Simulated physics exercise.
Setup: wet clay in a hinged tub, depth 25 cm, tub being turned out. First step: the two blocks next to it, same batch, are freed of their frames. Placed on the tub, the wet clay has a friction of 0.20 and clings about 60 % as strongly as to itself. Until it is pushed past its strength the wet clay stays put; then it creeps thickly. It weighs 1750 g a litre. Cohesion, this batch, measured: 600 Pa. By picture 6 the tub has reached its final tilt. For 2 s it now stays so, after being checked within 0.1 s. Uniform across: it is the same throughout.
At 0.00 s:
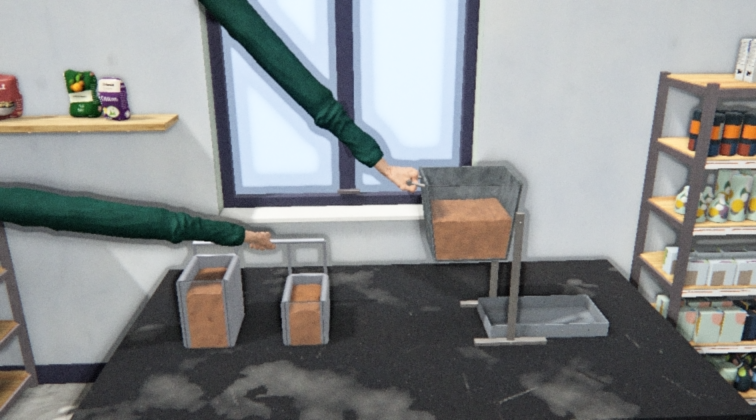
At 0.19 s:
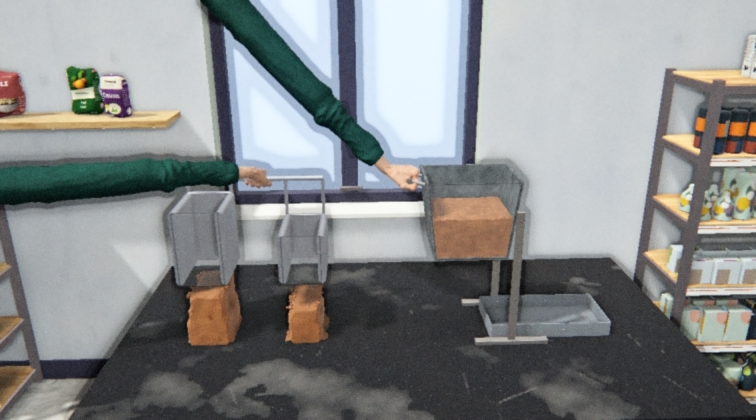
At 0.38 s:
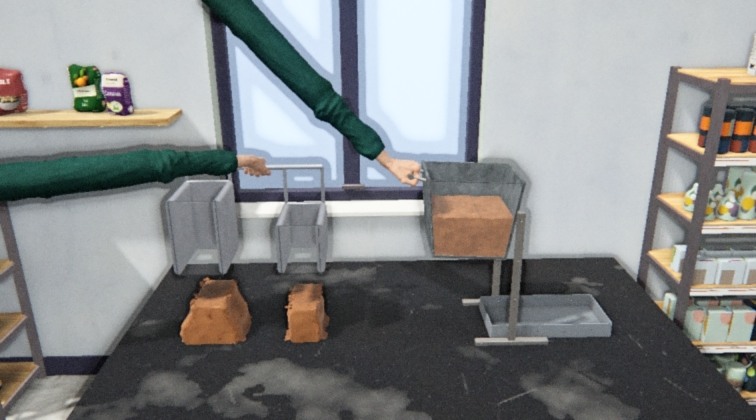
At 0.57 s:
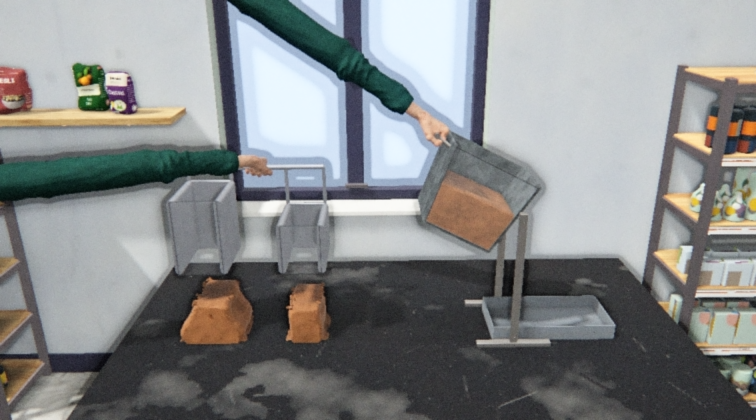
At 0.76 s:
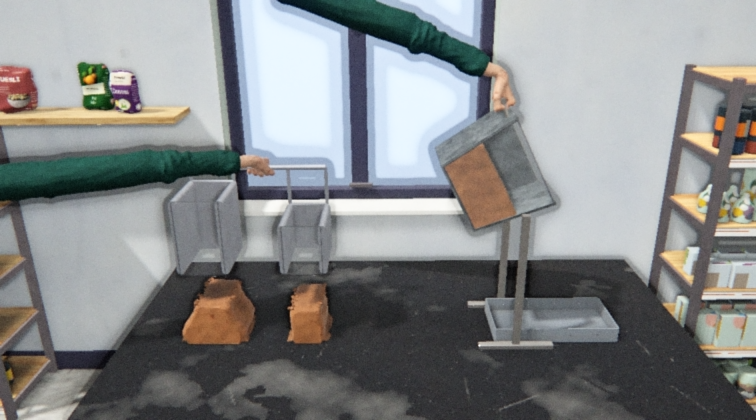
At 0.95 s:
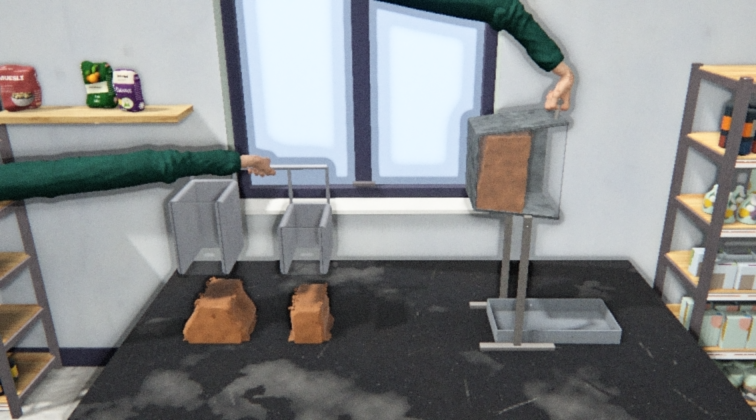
Two green-sleeved arms lift molds off clay blocks, then tilt a clay-filled tub to the right.
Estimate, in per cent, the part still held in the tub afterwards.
The part still in the tub is about 59 %.
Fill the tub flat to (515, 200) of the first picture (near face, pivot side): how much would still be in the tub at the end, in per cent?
45 %.
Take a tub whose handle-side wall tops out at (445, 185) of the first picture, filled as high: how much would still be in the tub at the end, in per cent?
Some 100 percent would still be in the tub at the end.
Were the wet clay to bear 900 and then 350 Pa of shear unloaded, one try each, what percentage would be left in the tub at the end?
65 %, then 55 %.
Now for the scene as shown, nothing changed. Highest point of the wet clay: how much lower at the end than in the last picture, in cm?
The top ends up some 13 cm below its level in the last picture.
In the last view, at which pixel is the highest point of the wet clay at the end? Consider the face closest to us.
About (504, 180).
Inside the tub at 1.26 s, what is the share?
Some 80 per cent.
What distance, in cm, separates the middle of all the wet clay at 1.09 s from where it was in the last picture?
It has moved close to 6 cm.
After 1.09 s, the tub is at 90 degrees and holds 100 %.
After 1.26 s, the tub is at 90 degrees and holds 80 %.
After 1.43 s, the tub is at 90 degrees and holds 60 %.
After 1.60 s, the tub is at 90 degrees and holds 59 %.
After 2.95 s, at the end, the tub is at 90 degrees and holds 59 %.
